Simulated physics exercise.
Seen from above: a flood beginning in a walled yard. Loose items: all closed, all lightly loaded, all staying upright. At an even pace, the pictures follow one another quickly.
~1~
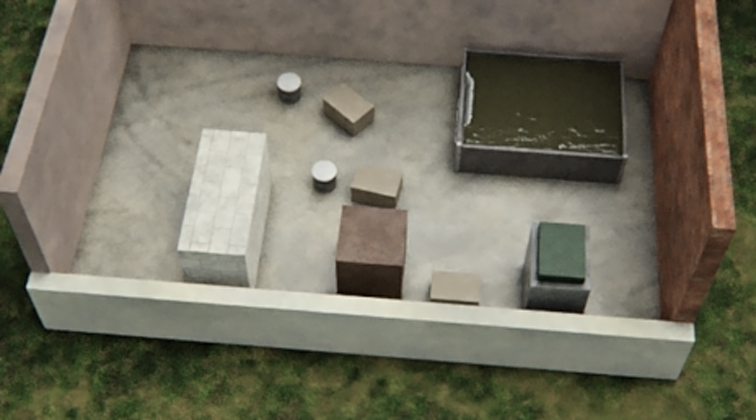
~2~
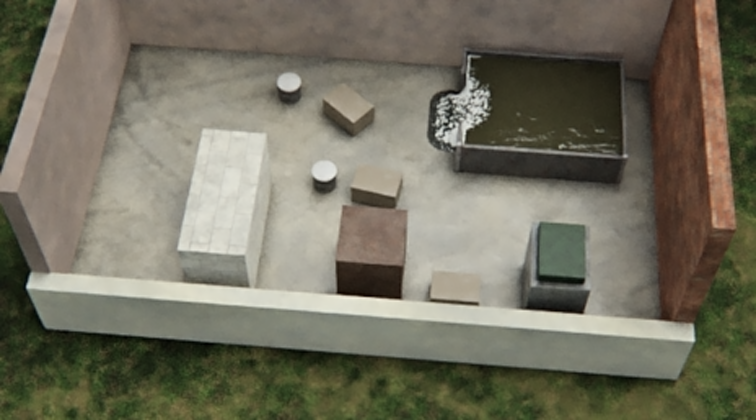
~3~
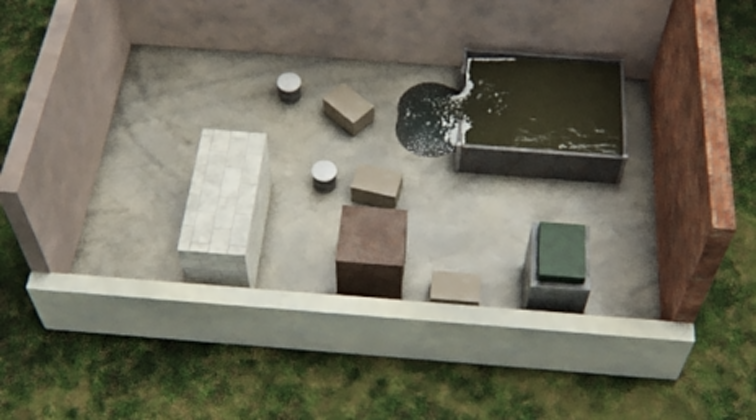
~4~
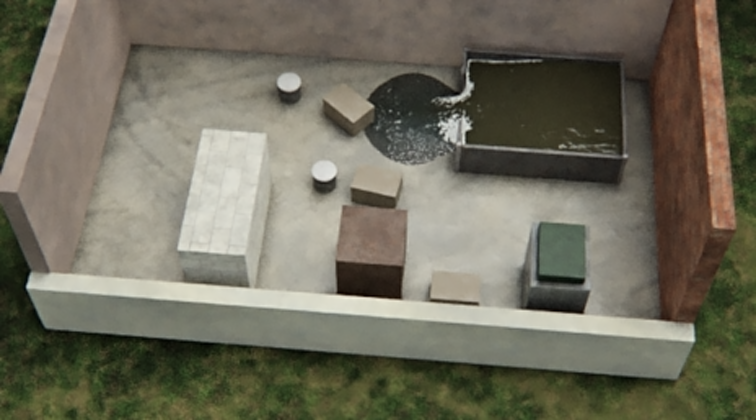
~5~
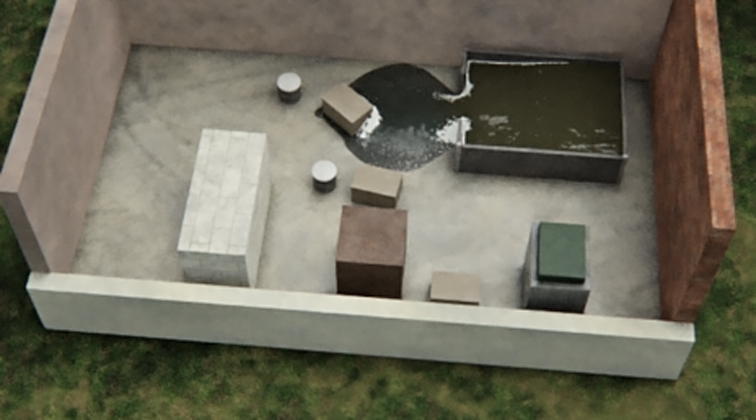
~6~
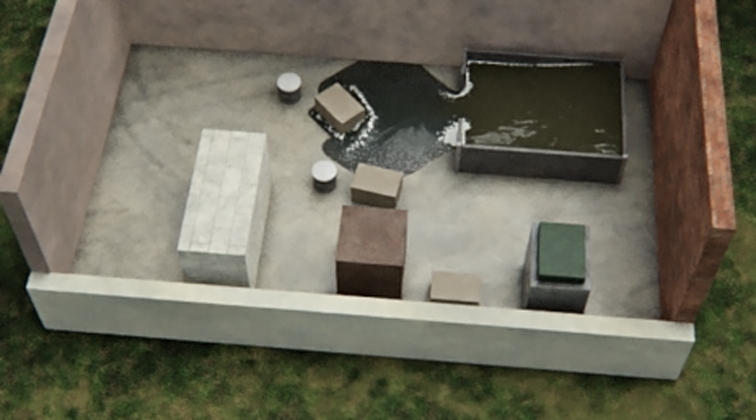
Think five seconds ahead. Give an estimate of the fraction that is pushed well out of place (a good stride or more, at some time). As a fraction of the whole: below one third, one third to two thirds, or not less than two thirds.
Counting the far movers, it's in the middle - a third to two thirds.
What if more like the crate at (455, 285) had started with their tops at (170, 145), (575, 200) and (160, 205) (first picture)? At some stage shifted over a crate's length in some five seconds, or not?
So, in order, the copies go a long way, nowhere much, nowhere much.
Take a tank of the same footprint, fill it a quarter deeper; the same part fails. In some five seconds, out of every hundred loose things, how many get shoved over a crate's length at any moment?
Share moved that far: Approx. 60 %.
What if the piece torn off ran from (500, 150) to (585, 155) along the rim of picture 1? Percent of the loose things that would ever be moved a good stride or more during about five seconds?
That works out to some 0 %.
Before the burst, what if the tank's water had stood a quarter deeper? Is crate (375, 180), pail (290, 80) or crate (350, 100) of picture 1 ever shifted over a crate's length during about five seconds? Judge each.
First one missed the mark, second one cleared the mark, third one cleared the mark.
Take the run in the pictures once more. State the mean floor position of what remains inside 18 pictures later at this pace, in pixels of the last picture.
On the floor of the last picture, roughly (278, 202).
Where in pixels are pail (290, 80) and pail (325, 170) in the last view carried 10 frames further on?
(176, 78) and (301, 228).
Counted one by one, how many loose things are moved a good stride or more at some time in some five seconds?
That comes out at 3.
A moment on, 1 of 5 are well off their spots; 0 afloat.
Next, 3 of 5 are well off their spots; 0 afloat.
Later, 3 of 5 are well off their spots; 2 afloat.
In the end, 3 of 5 are well off their spots, and 3 have been at some point; 2 afloat.
